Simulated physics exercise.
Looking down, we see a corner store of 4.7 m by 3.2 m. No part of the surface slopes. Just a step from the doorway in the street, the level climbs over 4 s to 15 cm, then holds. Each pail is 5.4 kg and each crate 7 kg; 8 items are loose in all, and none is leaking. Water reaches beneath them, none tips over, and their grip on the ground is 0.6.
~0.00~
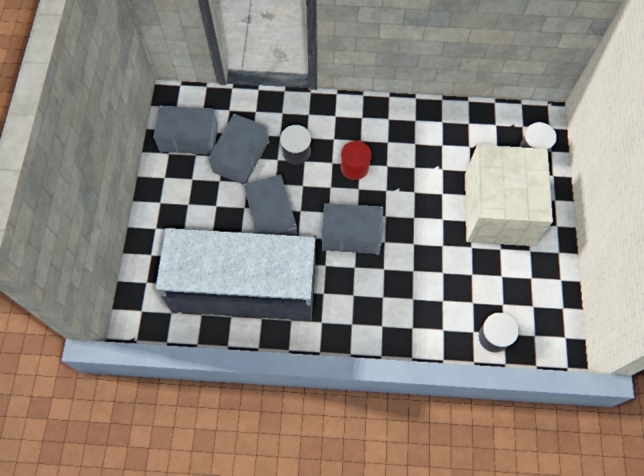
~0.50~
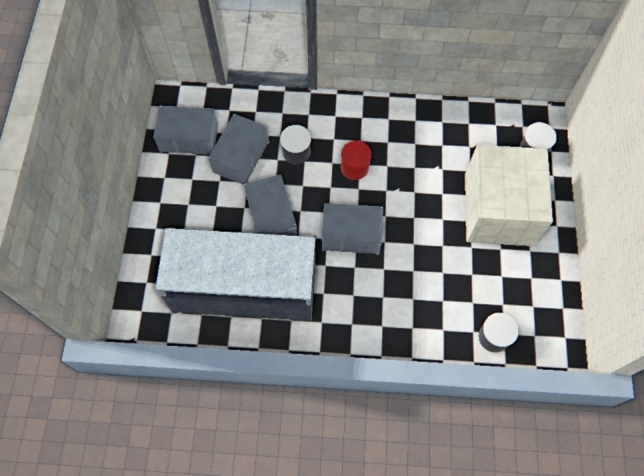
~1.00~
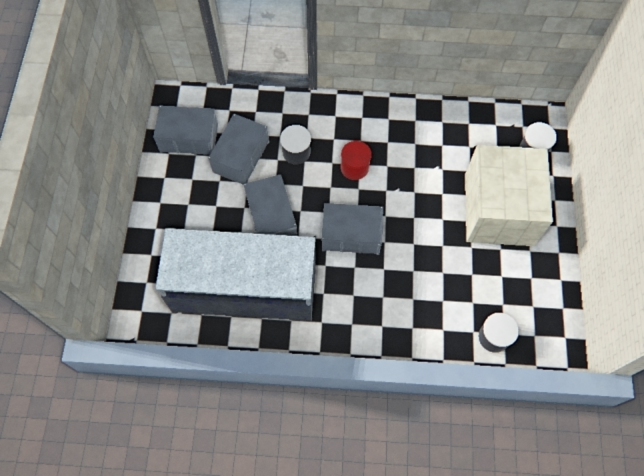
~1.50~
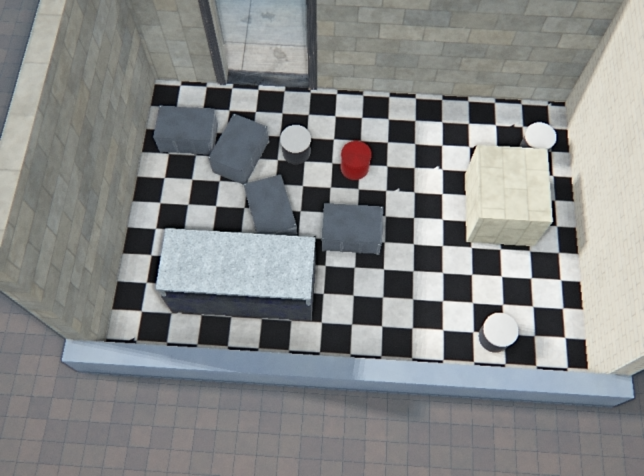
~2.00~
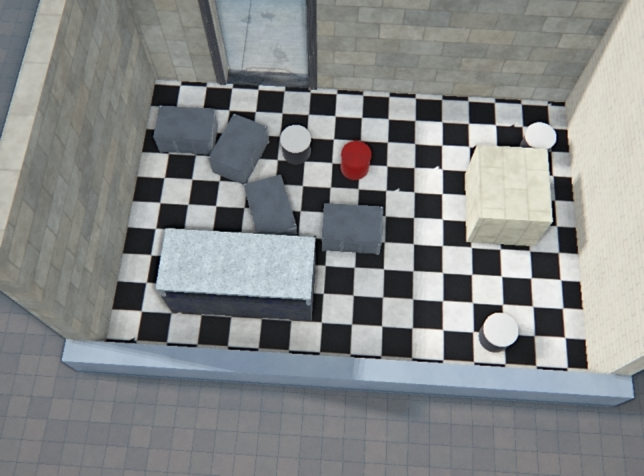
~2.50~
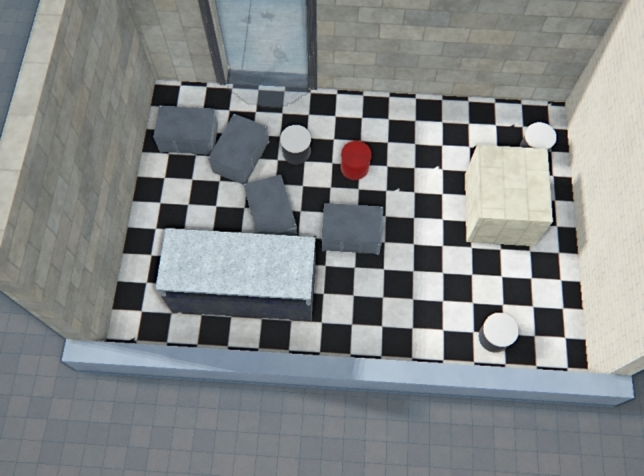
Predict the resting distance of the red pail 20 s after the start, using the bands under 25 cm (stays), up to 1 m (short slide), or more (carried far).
It's going to remain roughly in place.
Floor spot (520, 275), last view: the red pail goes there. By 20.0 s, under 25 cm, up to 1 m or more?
In that run it wanders far off.
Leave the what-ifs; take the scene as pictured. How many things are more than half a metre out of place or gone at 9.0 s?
At that moment it comes to 4.
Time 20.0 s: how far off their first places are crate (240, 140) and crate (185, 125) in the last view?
200 cm, 10 cm.
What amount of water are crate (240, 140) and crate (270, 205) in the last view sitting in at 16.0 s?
6 and 10 cm.
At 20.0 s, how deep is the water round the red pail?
Roughly 6 cm at that moment.
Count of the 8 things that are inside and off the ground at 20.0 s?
At that time, 7.
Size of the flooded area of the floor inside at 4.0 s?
I'd estimate close to 2.0 m2.
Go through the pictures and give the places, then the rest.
The red pail at (356, 154), on the bottom; 0.0 m2 under water; 0 of 8 have shifted, in the first picture.
The red pail at (356, 154), on the bottom; 0.0 m2 under water; 0 of 8 have shifted, in the second picture.
The red pail at (356, 154), on the bottom; water covers 0.0 m2; 0 of 8 have shifted, in the third picture.
The red pail at (356, 154) rests on the ground; 0.0 m2 under water; 0 of 8 have shifted, in the fourth picture.
The red pail at (356, 154) rests on the ground; water covers 0.0 m2; 0 of 8 have shifted, in the fifth picture.
The red pail at (356, 154), on the bottom; water covers 0.1 m2; 0 of 8 have shifted, in the sixth picture.
After 4.0 s the red pail is near (356, 154), 0.0 m from its start, aground; 0 afloat.
After 9.0 s the red pail is near (356, 154), 0.0 m from its start, aground; 3 afloat.
After 16.0 s the red pail is near (356, 154), 0.0 m from its start, aground; 7 afloat.
After 20.0 s the red pail is near (356, 154), 0.0 m from its start, aground; 7 afloat.
